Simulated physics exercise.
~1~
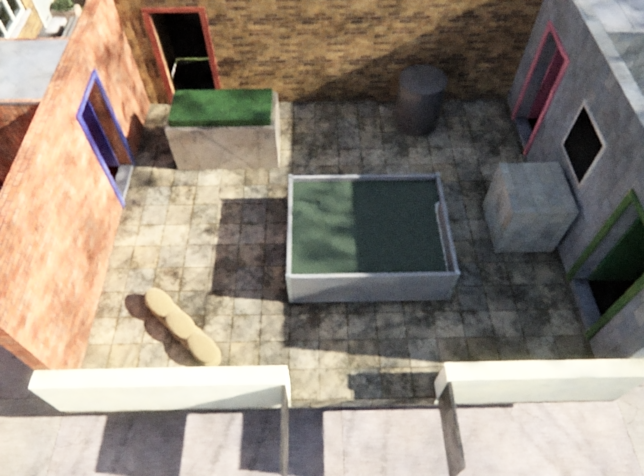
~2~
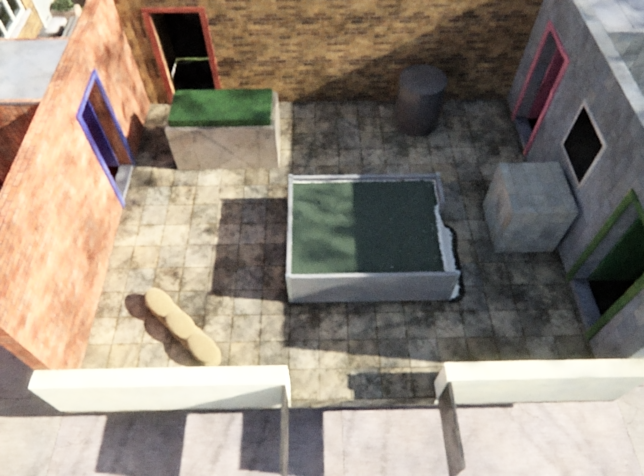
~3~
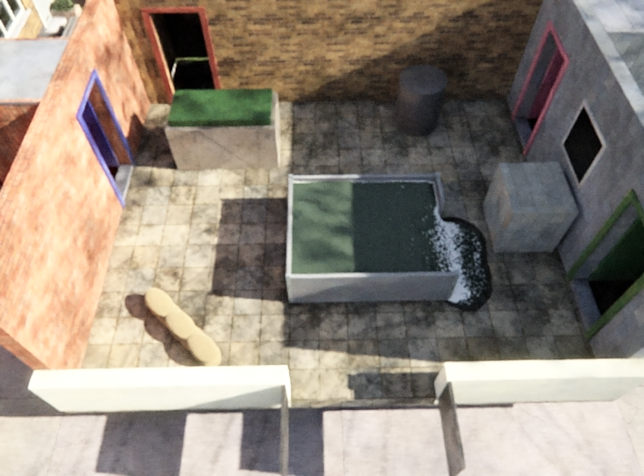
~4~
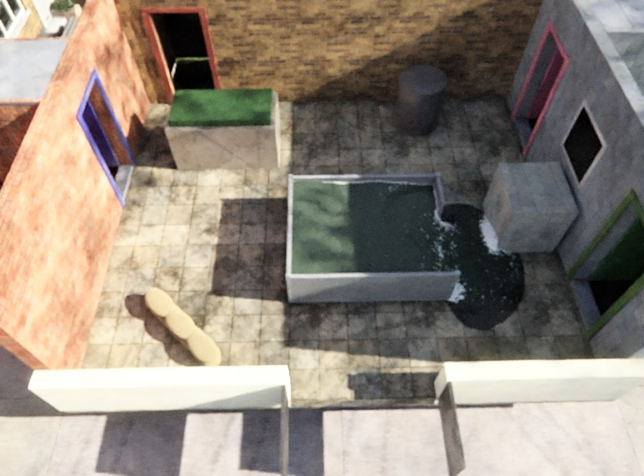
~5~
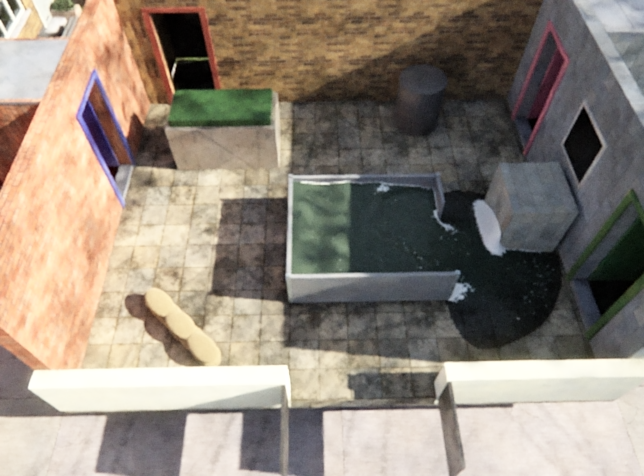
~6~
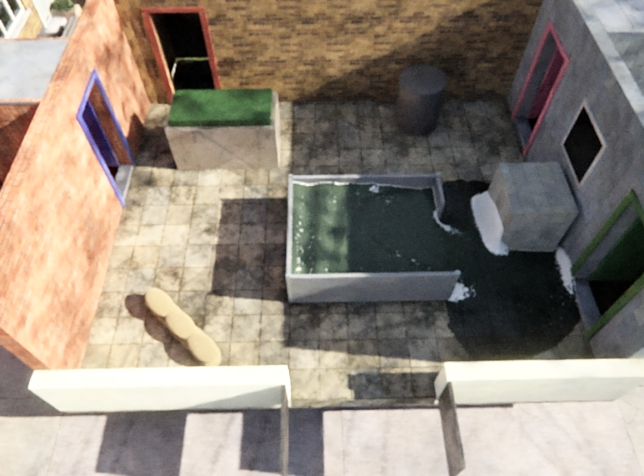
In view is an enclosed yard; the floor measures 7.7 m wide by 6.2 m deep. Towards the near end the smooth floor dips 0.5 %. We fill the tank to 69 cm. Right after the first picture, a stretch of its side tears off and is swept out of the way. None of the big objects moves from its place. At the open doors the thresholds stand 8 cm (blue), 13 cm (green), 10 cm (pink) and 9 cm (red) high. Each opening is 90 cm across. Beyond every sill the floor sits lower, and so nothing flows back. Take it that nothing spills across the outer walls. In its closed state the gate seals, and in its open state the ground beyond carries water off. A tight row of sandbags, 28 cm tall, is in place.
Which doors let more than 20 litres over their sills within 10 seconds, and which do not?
In the end blue door: Limit not crossed; green door: Limit crossed; pink door: Limit not crossed; red door: Limit not crossed.
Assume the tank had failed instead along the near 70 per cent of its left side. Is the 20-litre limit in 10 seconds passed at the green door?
Then: Green short of it.
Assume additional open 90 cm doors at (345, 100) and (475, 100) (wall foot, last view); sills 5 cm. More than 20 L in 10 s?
In turn: Short of it, beyond it.
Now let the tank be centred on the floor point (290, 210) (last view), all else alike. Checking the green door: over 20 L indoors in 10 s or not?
Well, green ends up beyond the mark.
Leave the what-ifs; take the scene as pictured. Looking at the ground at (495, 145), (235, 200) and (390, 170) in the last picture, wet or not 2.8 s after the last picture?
In turn: Under water, dry, flooded.
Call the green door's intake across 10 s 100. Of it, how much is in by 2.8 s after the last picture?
70 per cent, roughly.
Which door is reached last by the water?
That would be the blue door, last of all.
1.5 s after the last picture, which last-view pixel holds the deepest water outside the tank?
Close to (597, 378).
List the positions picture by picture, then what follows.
In the first frame, the tank at (368, 225) is whole and still, 69 cm deep.
In the second frame, water pours out at (441, 255) and has run 0.7 m, to a hidden place; typically 9 cm deep outside, 69 cm at the tank's back.
In the third frame, the front is at (464, 224), 1.0 m from the gap at (441, 255); 1.1 m2 of floor is under water; 69 cm left at the back of the tank.
In the fourth frame, water pours out at (441, 256) and has run 1.3 m, to (517, 295); typically 11 cm deep outside, 69 cm at the tank's back.
In the fifth frame, the front is at (555, 263), 1.9 m from the gap at (441, 256); 3.3 m2 of floor is under water; 69 cm left at the back of the tank.
In the sixth frame, water pours out at (441, 256) and has run 2.3 m, to (578, 311); typically 8 cm deep outside, 64 cm at the tank's back.
Then, 0.7 s after the last picture water covers 20 % of the floor and is deepest (46 cm) near (479, 247); blue door not reached, green door 35 cm at the sill, 55 L in, pink door not reached, red door not reached.
Then, 1.5 s after the last picture water covers 30 % of the floor and is deepest (48 cm) near (597, 378); blue door not reached, green door 37 cm at the sill, 176 L in, pink door 3 cm at the sill, 0 L in, red door not reached.
Then, 2.8 s after the last picture water covers 50 % of the floor and is deepest (32 cm) near (597, 378); blue door not reached, green door 30 cm at the sill, 345 L in, pink door 2 cm at the sill, 0 L in, red door not reached.
Then, 5.3 s after the last picture water covers 80 % of the floor and is deepest (22 cm) near (593, 366); blue door 3 cm at the sill, 0 L in, green door 19 cm at the sill, 458 L in, pink door 9 cm at the sill, 0 L in, red door 3 cm at the sill, 0 L in.
Then, 9.3 s after the last picture water covers 95 % of the floor and is deepest (12 cm) near (218, 350); blue door 10 cm at the sill, 1 L in, green door 10 cm at the sill, 482 L in, pink door 6 cm at the sill, 1 L in, red door 7 cm at the sill, 2 L in.
